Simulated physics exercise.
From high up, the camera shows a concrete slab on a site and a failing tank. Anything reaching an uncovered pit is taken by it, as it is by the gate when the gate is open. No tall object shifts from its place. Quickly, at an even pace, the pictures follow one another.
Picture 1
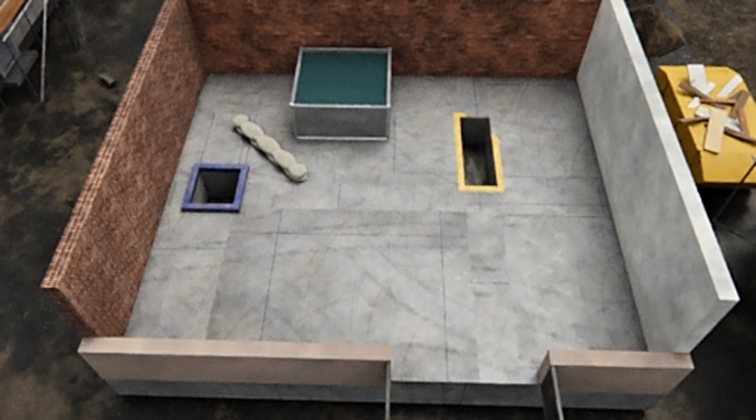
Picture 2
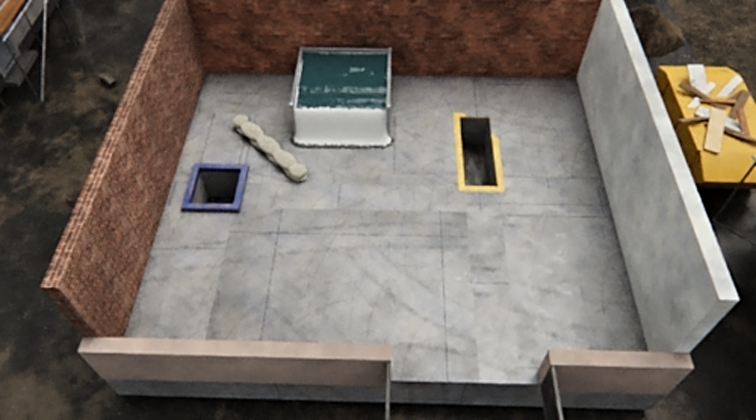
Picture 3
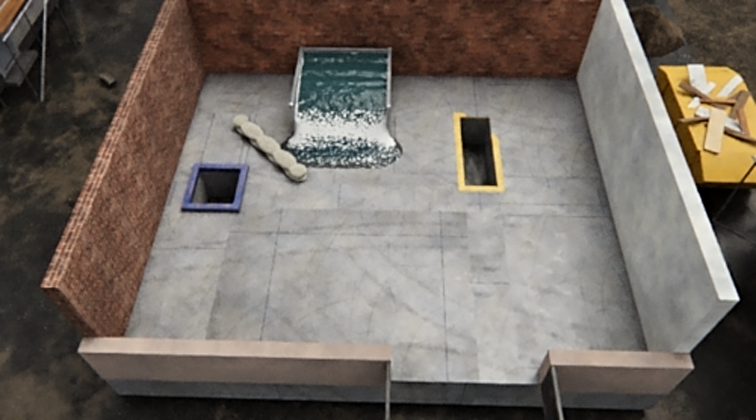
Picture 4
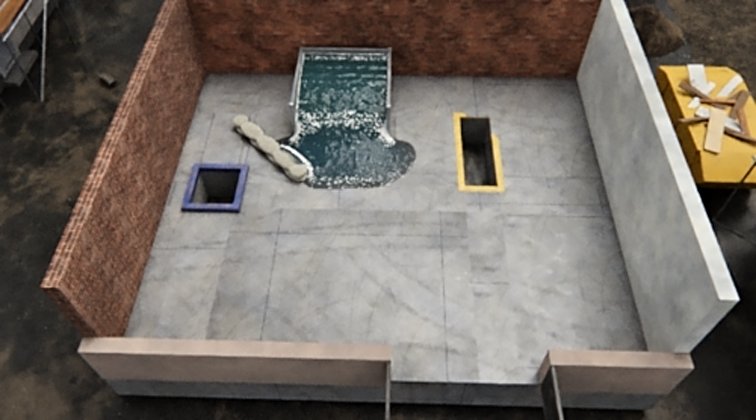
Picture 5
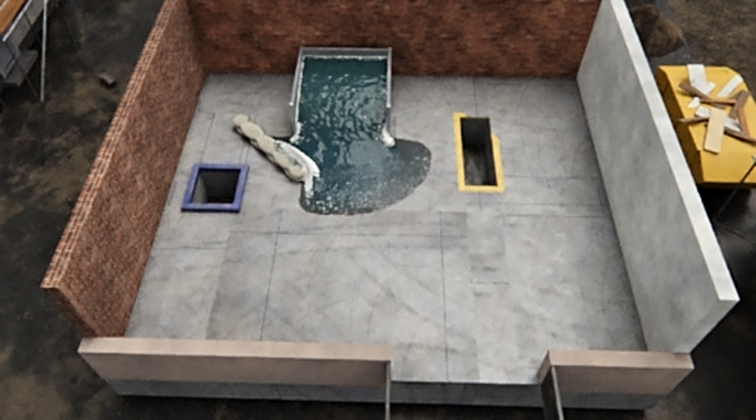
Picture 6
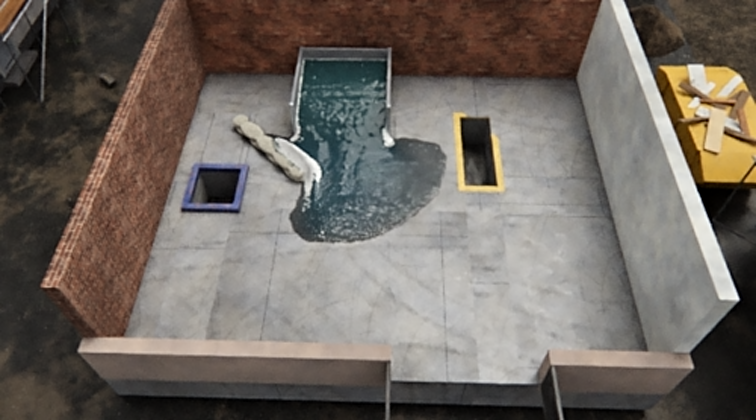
Water bursting from the front of a tank on a walled concrete slab, spreading forward across the floor between two framed openings.
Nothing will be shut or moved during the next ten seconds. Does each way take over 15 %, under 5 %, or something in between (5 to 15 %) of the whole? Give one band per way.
The gate clears fifteen per cent; the blue pit never reaches five per cent; the yellow pit never reaches five per cent.
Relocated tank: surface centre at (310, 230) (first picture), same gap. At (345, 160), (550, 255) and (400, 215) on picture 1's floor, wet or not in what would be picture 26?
Unflooded - soaked - unflooded.
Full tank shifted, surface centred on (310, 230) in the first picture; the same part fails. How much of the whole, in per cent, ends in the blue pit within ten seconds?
Blue: 6 %.
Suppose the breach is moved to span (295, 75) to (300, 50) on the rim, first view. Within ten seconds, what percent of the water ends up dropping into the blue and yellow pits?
In percent: Blue 20, yellow 0.
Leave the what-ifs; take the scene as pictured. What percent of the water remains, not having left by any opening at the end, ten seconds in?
About 68 %.
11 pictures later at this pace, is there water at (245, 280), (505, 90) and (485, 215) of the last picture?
In that order, the three spots are soaked, high and dry and soaked.
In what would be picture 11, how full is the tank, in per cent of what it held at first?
Roughly 40 %.
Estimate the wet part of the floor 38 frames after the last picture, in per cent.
About 70 %.
A moment on, water covers 35 % of the floor; the gate 0 %, the blue pit 0 %, the yellow pit 0 %.
Next, water covers 50 % of the floor; the gate 2 %, the blue pit 0 %, the yellow pit 0 %.
Then, water covers 60 % of the floor; the gate 14 %, the blue pit 0 %, the yellow pit 1 %.
Later, water covers 70 % of the floor; the gate 25 %, the blue pit 0 %, the yellow pit 1 %.
In the end, water covers 80 % of the floor; the gate 31 %, the blue pit 0 %, the yellow pit 2 %.
